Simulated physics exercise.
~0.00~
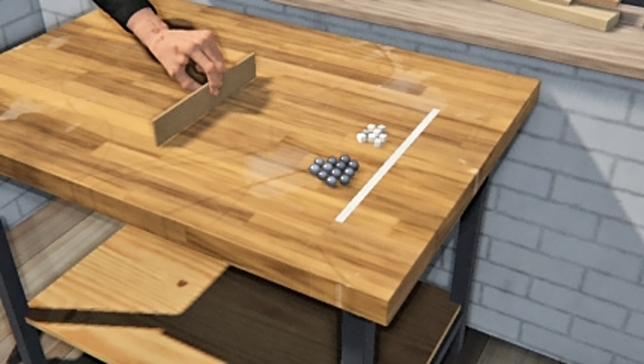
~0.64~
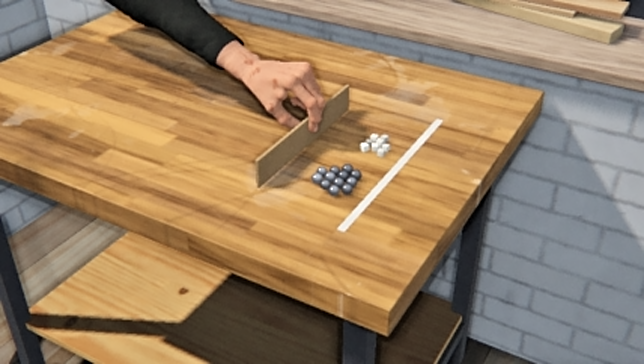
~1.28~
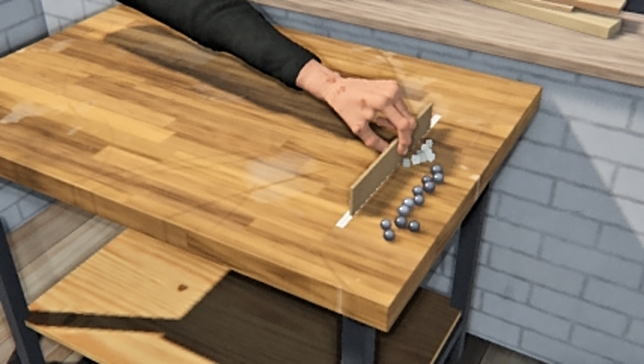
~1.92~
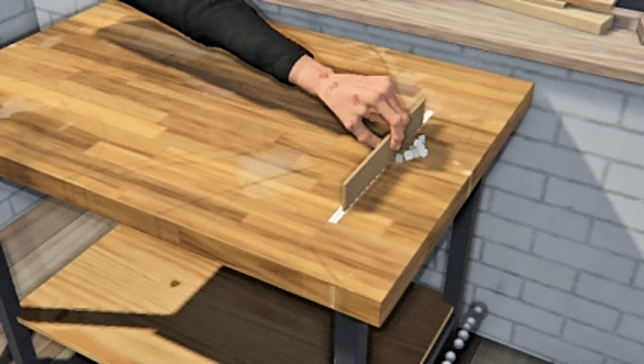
Hand sweeping a card across a wooden table to white tape, dark balls rolling off the edge, white pieces staying on top.
